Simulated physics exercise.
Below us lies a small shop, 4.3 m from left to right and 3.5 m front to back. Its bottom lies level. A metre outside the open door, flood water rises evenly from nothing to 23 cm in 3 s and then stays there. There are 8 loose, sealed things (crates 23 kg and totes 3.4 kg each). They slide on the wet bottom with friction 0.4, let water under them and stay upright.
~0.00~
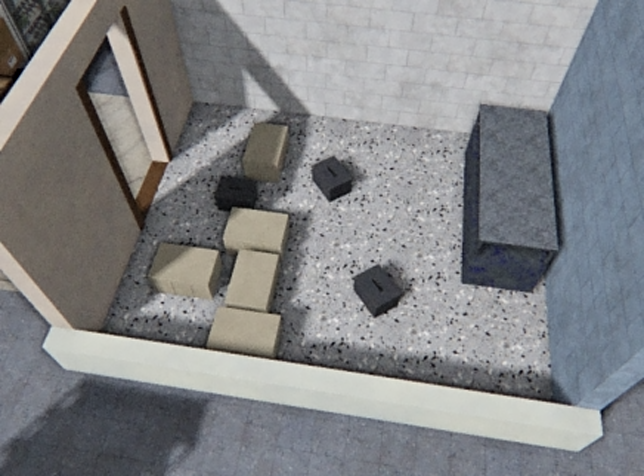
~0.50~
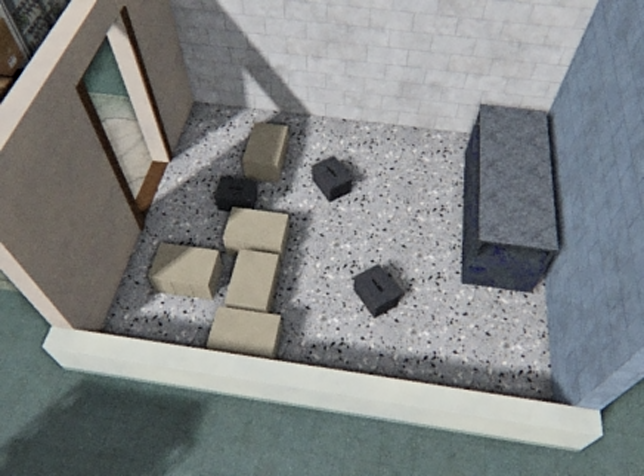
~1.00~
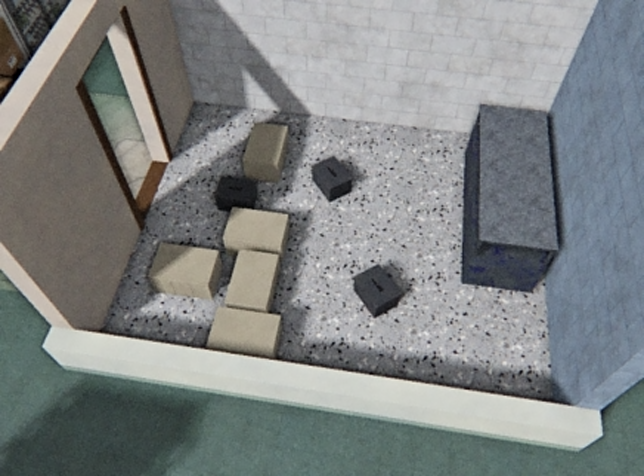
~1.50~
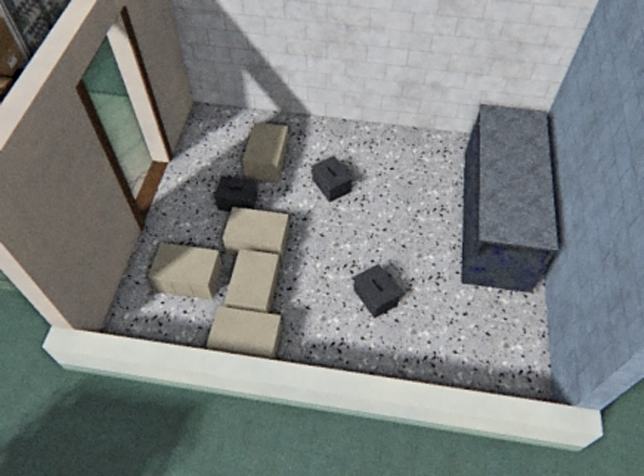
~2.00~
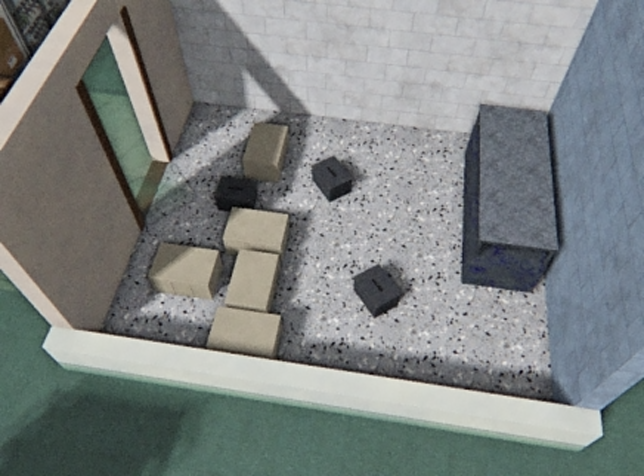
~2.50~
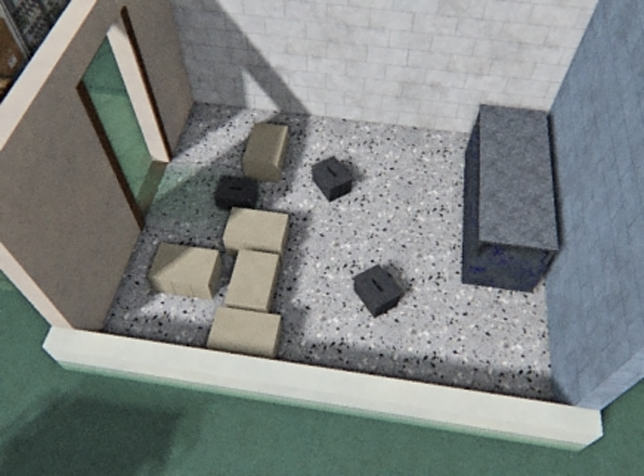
In a small shop seen from above, tan crates and dark totes stay still on a speckled floor while greenish water spreads over the grey paving outside, then creeps in through the open doorway at left.
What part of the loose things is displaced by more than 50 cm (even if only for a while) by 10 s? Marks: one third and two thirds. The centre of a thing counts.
That comes to one to two thirds.
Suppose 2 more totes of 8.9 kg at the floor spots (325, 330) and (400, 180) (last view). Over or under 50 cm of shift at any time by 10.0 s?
In that order: Under, past it.
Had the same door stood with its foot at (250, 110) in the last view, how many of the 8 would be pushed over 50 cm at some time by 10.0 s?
Then 7.
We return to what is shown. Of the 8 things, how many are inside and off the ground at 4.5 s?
I count 0.
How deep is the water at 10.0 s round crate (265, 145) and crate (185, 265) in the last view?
About 12 and 5 cm.
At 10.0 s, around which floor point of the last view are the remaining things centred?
At about (359, 276).
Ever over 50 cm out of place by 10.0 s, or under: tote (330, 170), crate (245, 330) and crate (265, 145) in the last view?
In that order: Past it, less, more.
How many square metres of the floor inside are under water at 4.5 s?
Some 7.5 m2.
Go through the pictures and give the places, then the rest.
The first picture shows a tote at (235, 189) rests on the ground; a crate at (184, 263) rests on the ground; water covers 0.0 m2; 0 of 8 have shifted.
The second picture shows a tote at (235, 189), on the bottom; a crate at (184, 263), on the bottom; water covers 0.0 m2; 0 of 8 have shifted.
The third picture shows a tote at (235, 189), on the bottom; a crate at (184, 263) rests on the ground; 0.0 m2 under water; 0 of 8 have shifted.
The fourth picture shows a tote at (235, 189) rests on the ground; a crate at (184, 263) rests on the ground; 0.0 m2 under water; 0 of 8 have shifted.
The fifth picture shows a tote at (235, 189), on the bottom; a crate at (184, 263) rests on the ground; water covers 0.2 m2; 0 of 8 have shifted.
The sixth picture shows a tote at (236, 189), on the bottom; a crate at (184, 263), on the bottom; 1.0 m2 under water; 0 of 8 have shifted.
After 3.5 s 1 of 8 are over 50 cm from their spots; 1 afloat.
After 4.5 s 3 of 8 are over 50 cm from their spots; 0 afloat.
After 7.0 s 4 of 8 are over 50 cm from their spots; 3 afloat.
After 10.0 s 5 of 8 are over 50 cm from their spots, and 5 have been at some point; 5 afloat.
